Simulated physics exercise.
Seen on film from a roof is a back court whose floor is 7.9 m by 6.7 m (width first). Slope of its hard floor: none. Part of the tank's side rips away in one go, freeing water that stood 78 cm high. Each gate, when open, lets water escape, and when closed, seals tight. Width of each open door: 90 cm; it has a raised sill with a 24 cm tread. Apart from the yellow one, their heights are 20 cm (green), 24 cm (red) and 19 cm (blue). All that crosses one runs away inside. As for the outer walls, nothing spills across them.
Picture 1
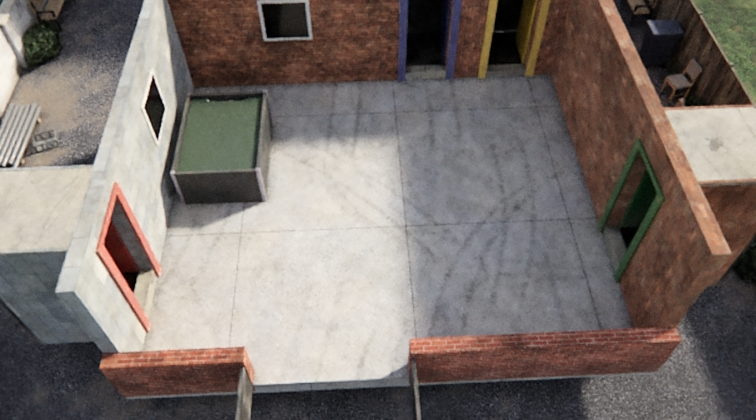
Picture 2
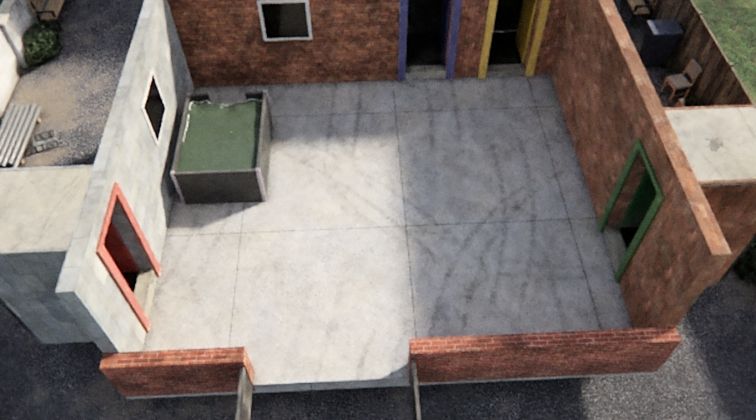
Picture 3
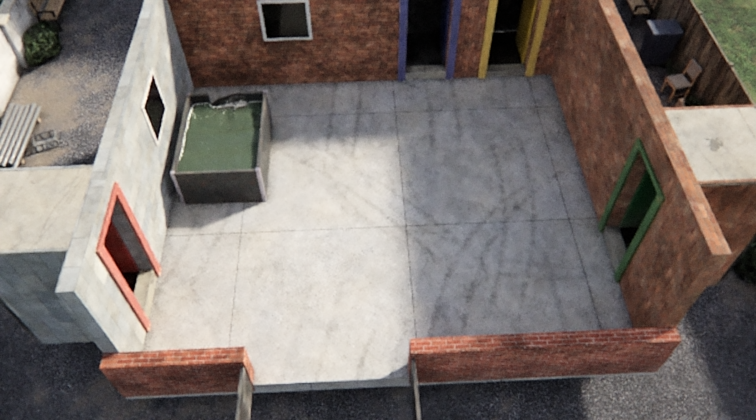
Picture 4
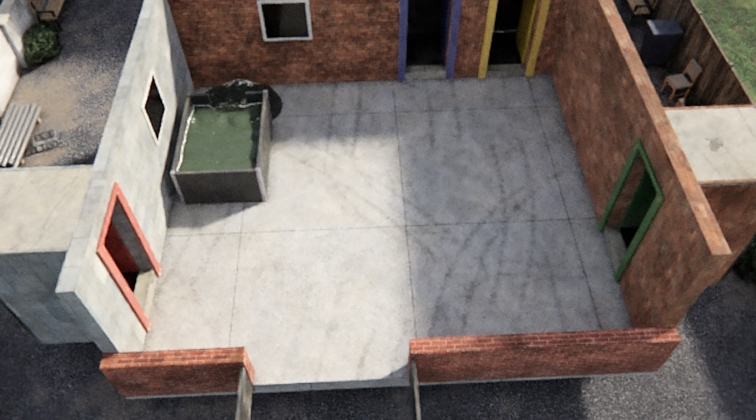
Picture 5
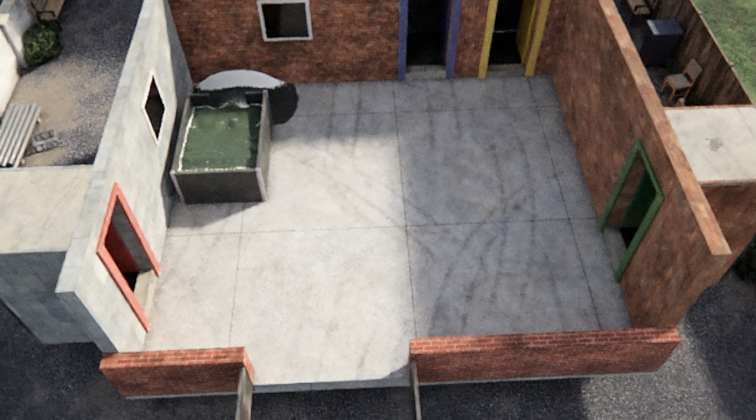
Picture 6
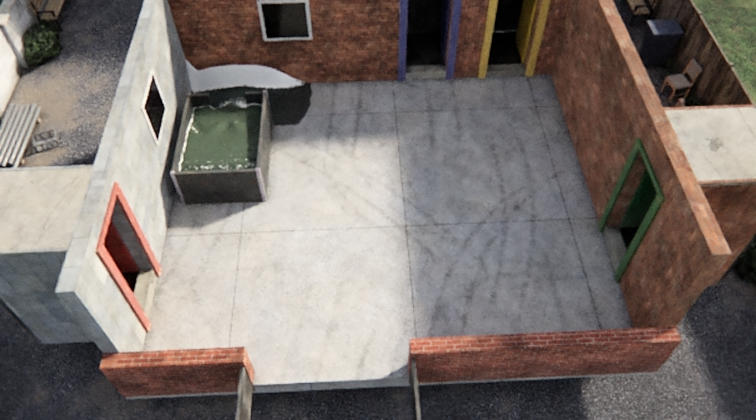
In a walled back court seen from above, a box-shaped tank of greenish water stands still near the left wall. Its surface drops a little and ripples as water pours out on the far side, and a dark wet patch spreads behind it and to the right across the pale floor.
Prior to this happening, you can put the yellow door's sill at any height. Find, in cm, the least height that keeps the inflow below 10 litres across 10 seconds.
The least height is about 6.5 cm.
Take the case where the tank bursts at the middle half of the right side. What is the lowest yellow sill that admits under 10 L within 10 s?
The answer is some 11.5 cm.
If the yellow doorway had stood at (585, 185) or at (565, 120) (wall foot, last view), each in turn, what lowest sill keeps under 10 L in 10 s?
First place around 6.0 cm, second around 10.5 cm.
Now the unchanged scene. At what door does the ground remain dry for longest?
Last: Green.
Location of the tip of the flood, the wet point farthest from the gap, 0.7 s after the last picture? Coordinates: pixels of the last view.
Lab note: Front tip approx. at (399, 81).
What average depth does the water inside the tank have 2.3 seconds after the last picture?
About 36 cm.
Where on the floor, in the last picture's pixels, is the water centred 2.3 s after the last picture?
At about (267, 136).
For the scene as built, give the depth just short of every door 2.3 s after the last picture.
Yellow door 3 cm, green door 0 cm, red door 3 cm, blue door 5 cm.
Then, 0.7 s after the last picture water covers 10 % of the floor, deepest (52 cm) near (236, 87); it has not reached the yellow door.
Then, 2.3 s after the last picture water covers 35 % of the floor, deepest (32 cm) near (243, 92); 3 cm at the yellow door, 0 litres in over its 14 cm sill.
Then, 9.3 s after the last picture water covers 85 % of the floor, deepest (12 cm) near (203, 88); 7 cm at the yellow door, 0 litres in over its 14 cm sill.
At the yellow door as built, the water peaked near 9 cm, 7.3 s after the last picture.
Run again over the same 10 s with other heights there, 18 litres in over 5.5 cm, 6 litres over 7.5 cm. The limit of 10 litres is kept from about 6.5 cm up.
